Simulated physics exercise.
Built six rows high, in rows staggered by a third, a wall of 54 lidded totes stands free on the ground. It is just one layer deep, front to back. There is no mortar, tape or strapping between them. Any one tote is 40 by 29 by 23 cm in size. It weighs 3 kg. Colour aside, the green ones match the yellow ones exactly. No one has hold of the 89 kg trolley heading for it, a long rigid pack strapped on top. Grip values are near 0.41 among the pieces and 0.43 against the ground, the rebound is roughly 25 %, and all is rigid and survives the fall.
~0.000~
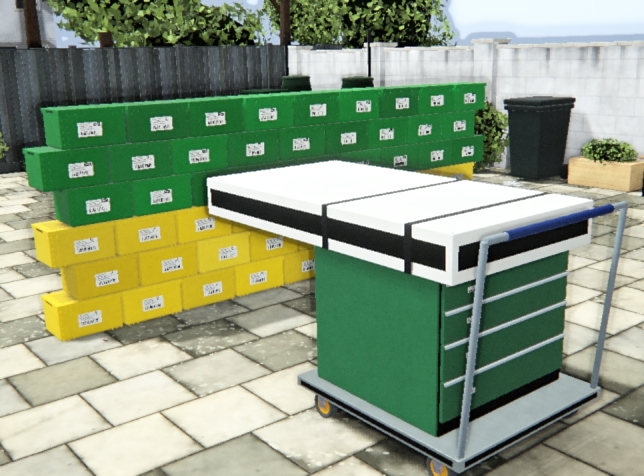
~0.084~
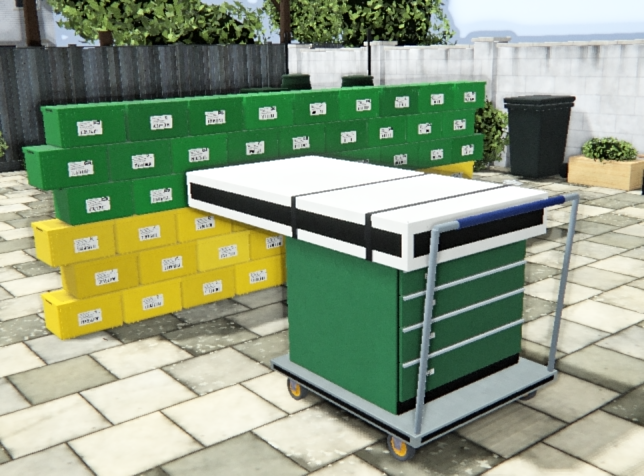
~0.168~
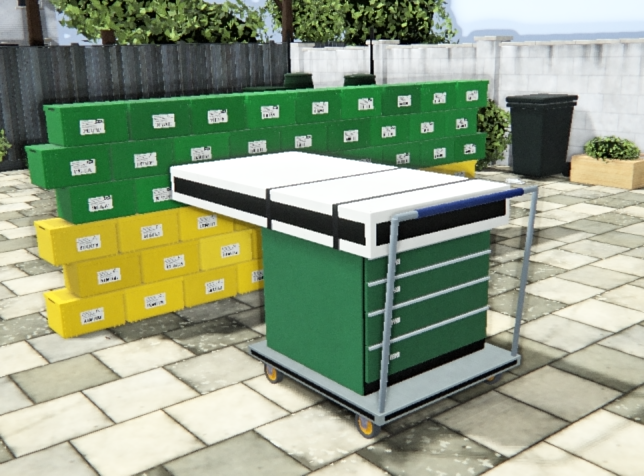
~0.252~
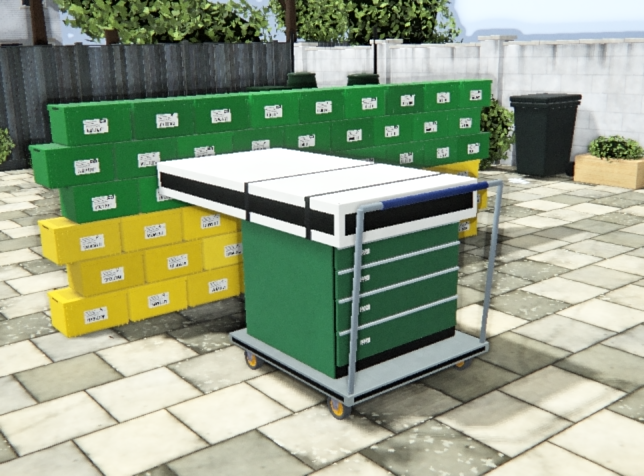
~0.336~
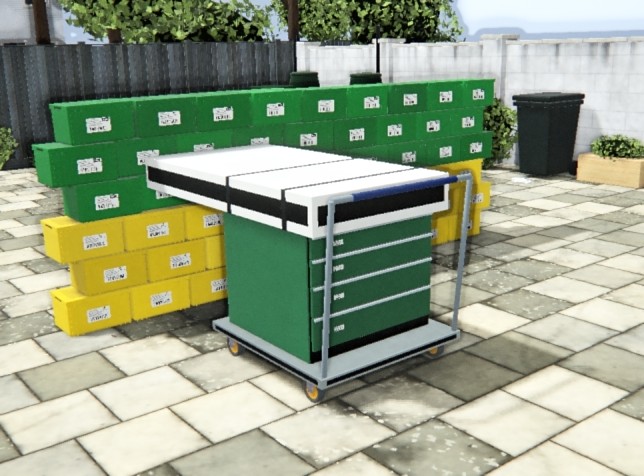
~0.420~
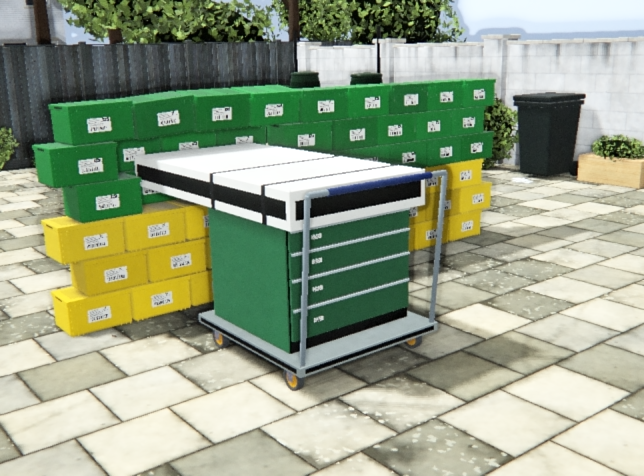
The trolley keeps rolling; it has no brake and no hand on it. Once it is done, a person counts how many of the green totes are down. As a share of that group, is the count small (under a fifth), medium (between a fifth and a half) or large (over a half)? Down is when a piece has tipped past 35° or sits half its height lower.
It is medium.
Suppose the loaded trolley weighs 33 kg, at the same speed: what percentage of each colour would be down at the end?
For yellow it's 0, for green it's 40 in a hundred.
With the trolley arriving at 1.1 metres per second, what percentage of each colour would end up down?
You'd end up with yellow at 10 per cent down and green at 40 per cent.
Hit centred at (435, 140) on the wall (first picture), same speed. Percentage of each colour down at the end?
That would leave yellow at 0 % and green at 30 %.
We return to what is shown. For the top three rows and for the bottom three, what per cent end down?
Top share 30 per cent; bottom share 0 per cent.
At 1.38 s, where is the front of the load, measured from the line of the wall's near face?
About 135 cm.
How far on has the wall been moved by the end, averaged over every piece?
Average: Roughly 35 cm.
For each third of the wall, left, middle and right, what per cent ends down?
Going left to right, I get 30, 20 and 0 percent.
Around 0.64 s, load 63 cm past the wall's line, still rolling; 7 of the 27 green totes down (7 of 54 in all colours); top green tote 12 cm lower.
Around 0.92 s, load 1.04 m past the wall's line, still rolling; 8 of the 27 green totes down (8 of 54 in all colours); top green tote 12 cm lower; top yellow tote displaced 19 cm.
Around 1.38 s, load 1.36 m past the wall's line, still rolling; 9 of the 27 green totes down (9 of 54 in all colours); top green tote 12 cm lower; top yellow tote displaced 51 cm.
Finally (2.8 s), load 1.42 m past the wall's line, stopped; 9 of the 27 green totes down (9 of 54 in all colours); top green tote 12 cm lower; top yellow tote displaced 57 cm. That is 33 per cent. Seen by the last camera, middles, top green tote near (142, 124), top yellow tote near (218, 196).
